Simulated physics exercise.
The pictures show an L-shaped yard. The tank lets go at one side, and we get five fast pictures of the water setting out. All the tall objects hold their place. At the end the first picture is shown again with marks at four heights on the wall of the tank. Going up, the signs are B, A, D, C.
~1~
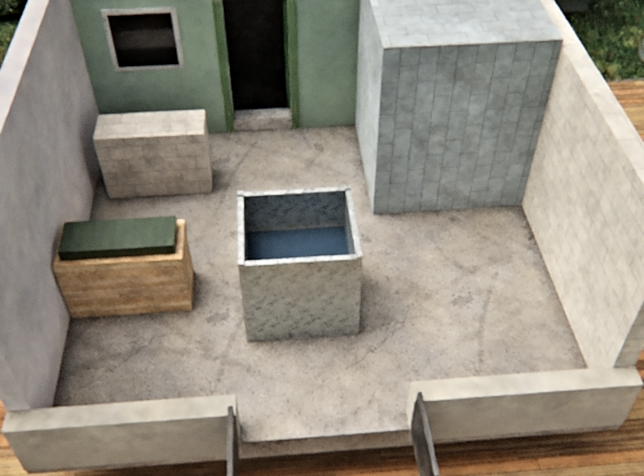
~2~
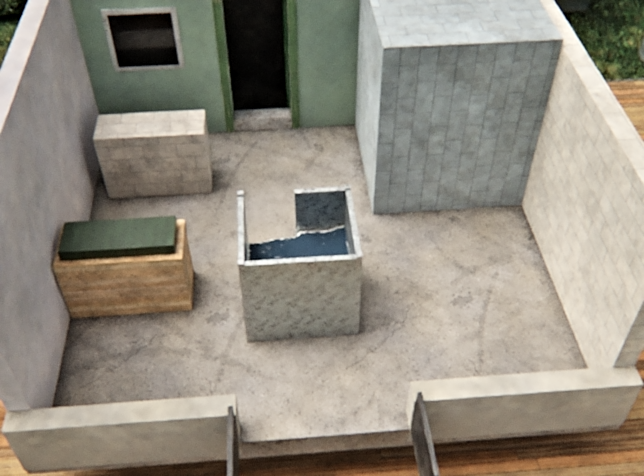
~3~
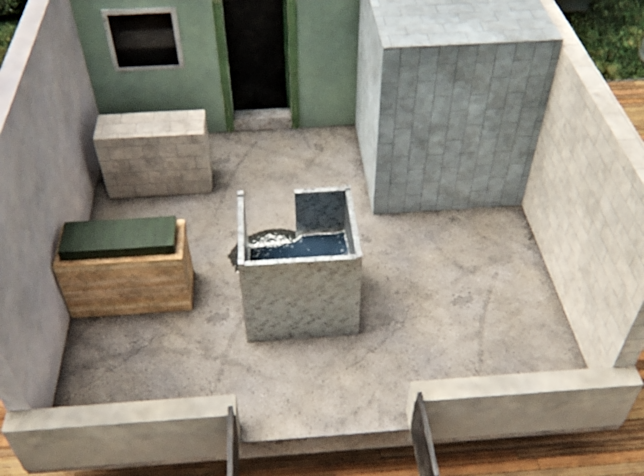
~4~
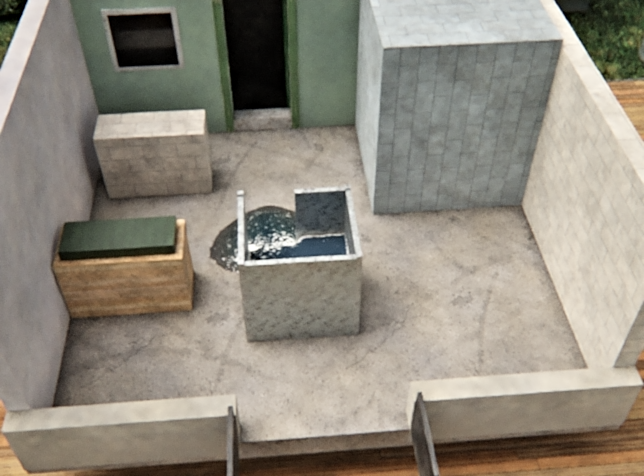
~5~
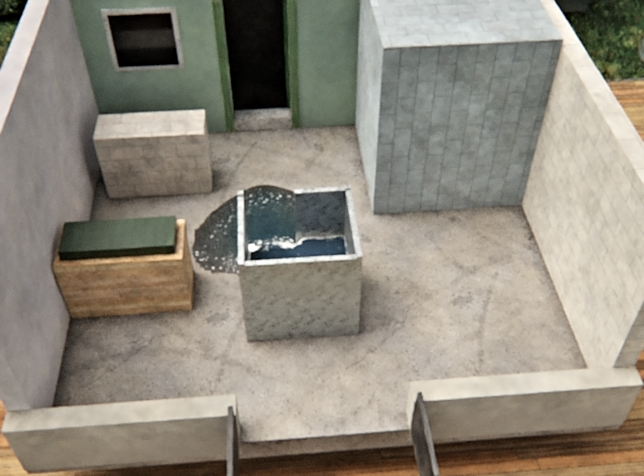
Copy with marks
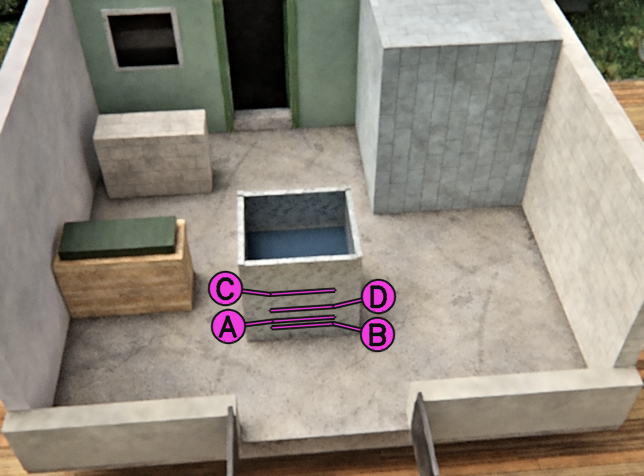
Dark water lies still in a square, pale stone tank at the centre of a small walled yard, seen from above by a fixed camera. A green-topped wooden box and a pale block stand to the left, a green wall with a dark doorway behind, and a tall grey block at right. Part of the tank's back side opens, and glinting water pours out, spreading leftward across the grey ground.
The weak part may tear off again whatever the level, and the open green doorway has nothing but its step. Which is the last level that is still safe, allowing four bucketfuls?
Take C.
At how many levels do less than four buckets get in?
All of the four.
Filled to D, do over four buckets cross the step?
No, not at all.
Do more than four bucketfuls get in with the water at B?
No, that is safe.
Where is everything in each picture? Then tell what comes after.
In the first picture, water in the tank at rest, its middle at (298, 259); foot of the green doorway at (263, 130); open gate at (323, 385).
In the second picture, water covers 1 % of the ground, its front hidden from here.
In the third picture, water covers 3 % of the ground, its front hidden from here.
In the fourth picture, water covers 6 % of the ground, its front hidden from here.
In the fifth picture, 10 % of the ground under water, visible out to (216, 264).
In magenta, A at (302, 319); B at (303, 325); C at (302, 292); D at (302, 308); from the bottom up B, A, D, C.
Choosing A, nothing gets over.
Choosing B, nothing gets over.
Choosing C, a bucket or two gets in.
Choosing D, nothing gets over.
